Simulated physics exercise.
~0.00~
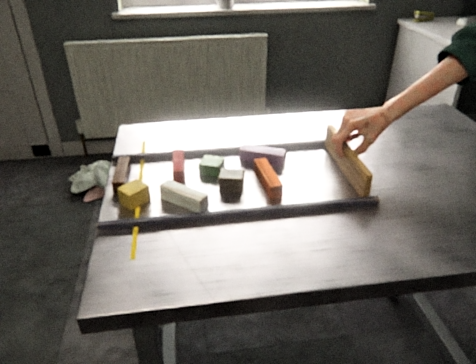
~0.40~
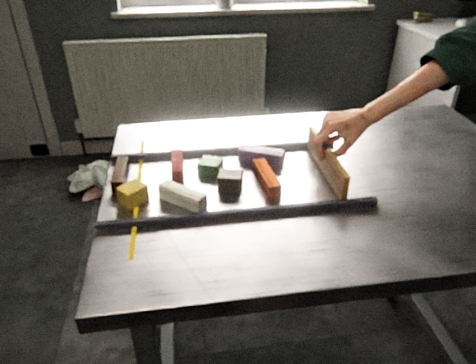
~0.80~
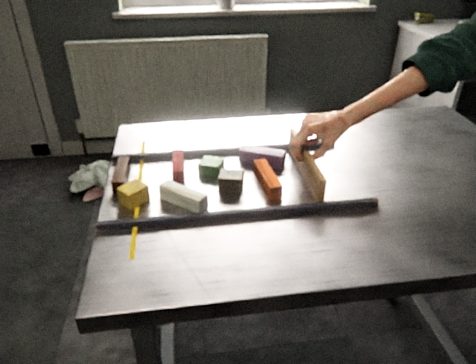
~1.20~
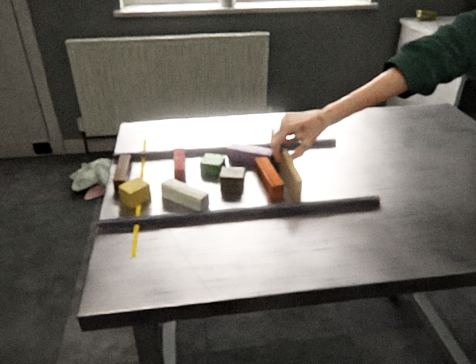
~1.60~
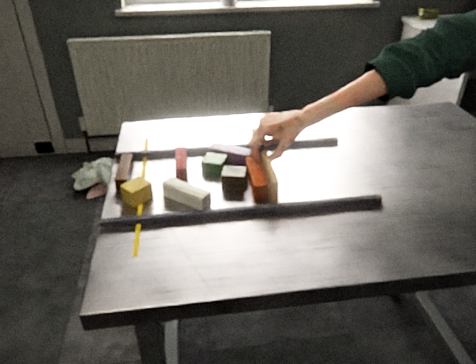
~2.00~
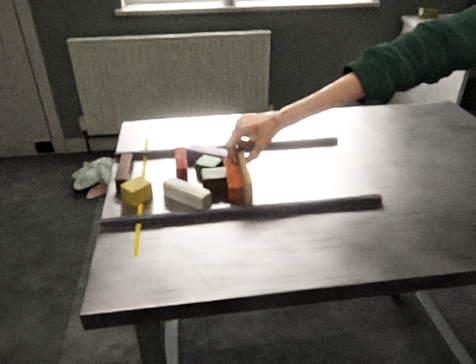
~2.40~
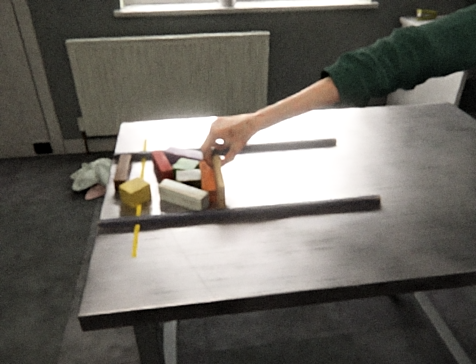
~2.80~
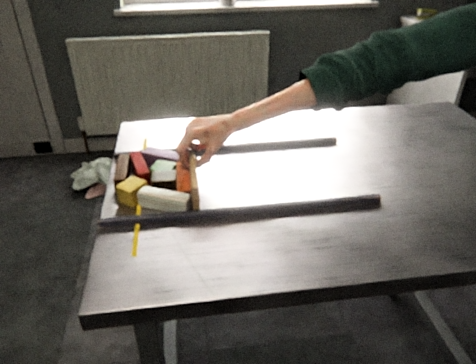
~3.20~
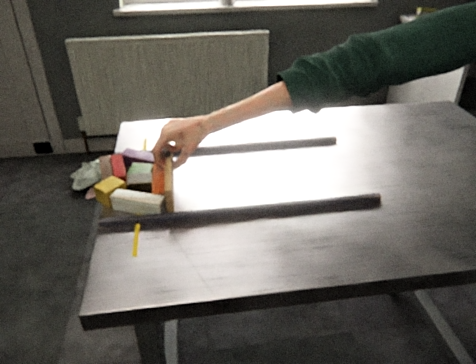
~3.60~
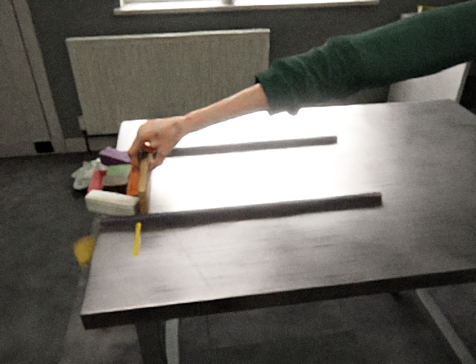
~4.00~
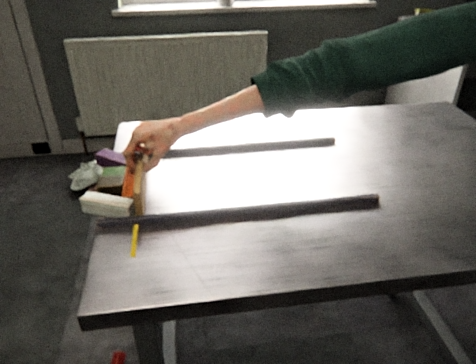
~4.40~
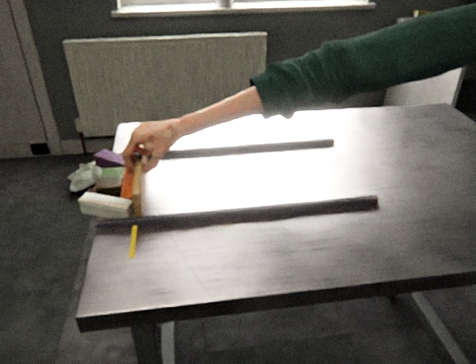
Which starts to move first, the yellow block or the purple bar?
The purple bar starts to move first, while the yellow block stays put until the bunched pieces are pushed toward the left edge.
A wooden board, held upright by a hand reaching in from the right, slides left between two dark rails on a grey table, seen from above one side in a room with a radiator. Ahead of it lie scattered blocks, with a yellow block and a brown bar near the yellow tape at the left. The board gathers the purple bar and orange block, then bunches the rest together. The crowded pieces are pushed over the left edge, and the yellow block, brown bar and red stick fall. The board stops by the tape, with the white block and purple bar still jutting over the edge.
